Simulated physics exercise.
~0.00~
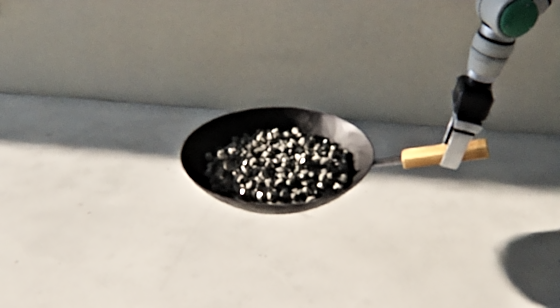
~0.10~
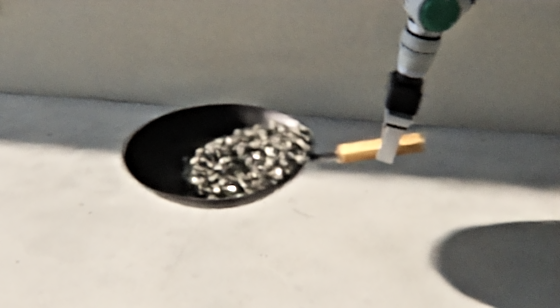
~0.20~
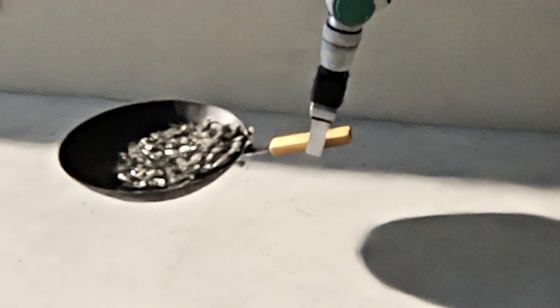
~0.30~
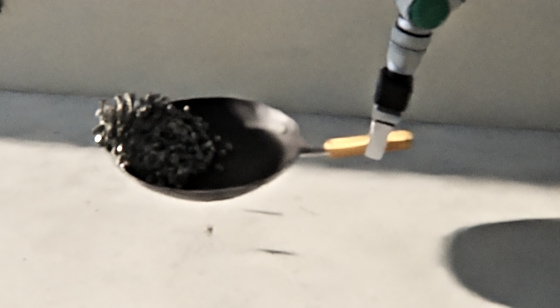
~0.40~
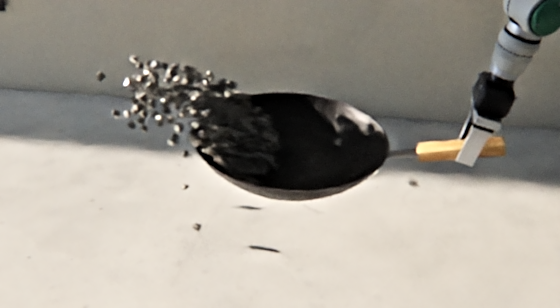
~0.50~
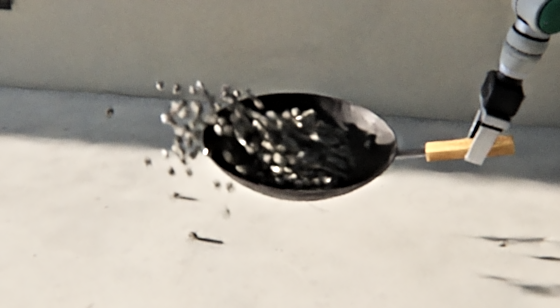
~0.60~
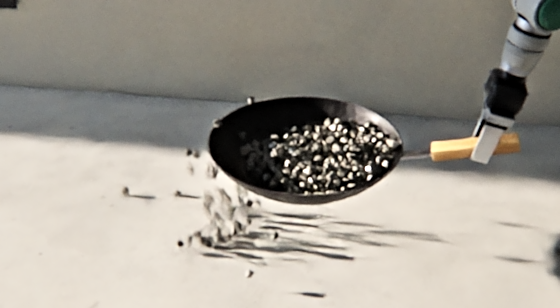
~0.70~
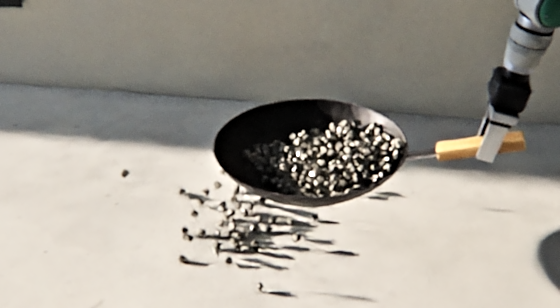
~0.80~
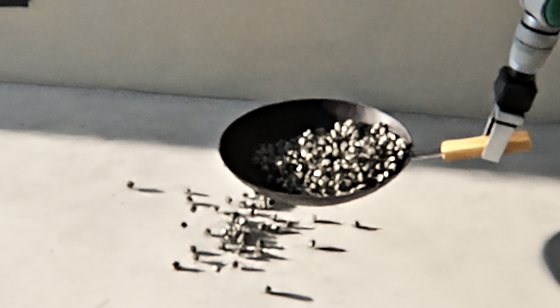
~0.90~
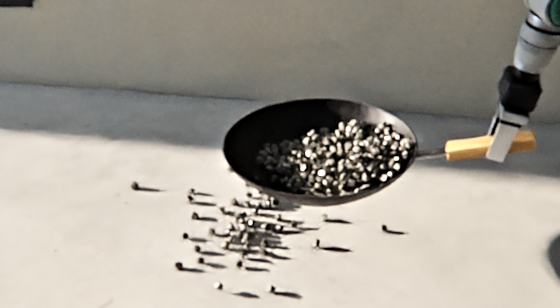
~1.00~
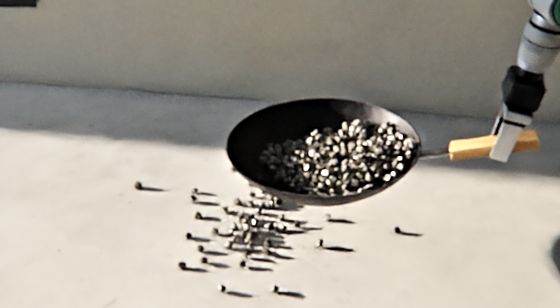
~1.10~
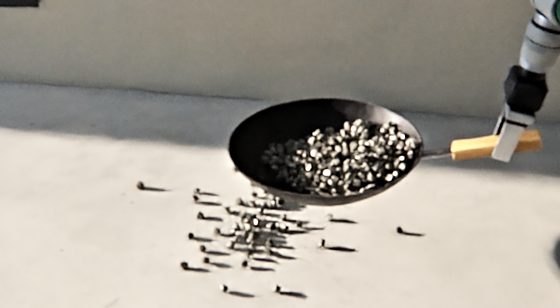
A robot arm at the upper right grips the wooden handle of a dark frying pan heaped with small black and pale pebbles, seen from slightly above over a pale surface before a plain wall. The arm carries the pan left, and the pebbles bunch toward the handle. It then swings back right, and the load surges to the far left side, spraying over the rim. Some pebbles fall back into the pan while others drop and scatter below. Finally the pan hangs nearly still, most pebbles inside and a loose patch lying beneath its left side.
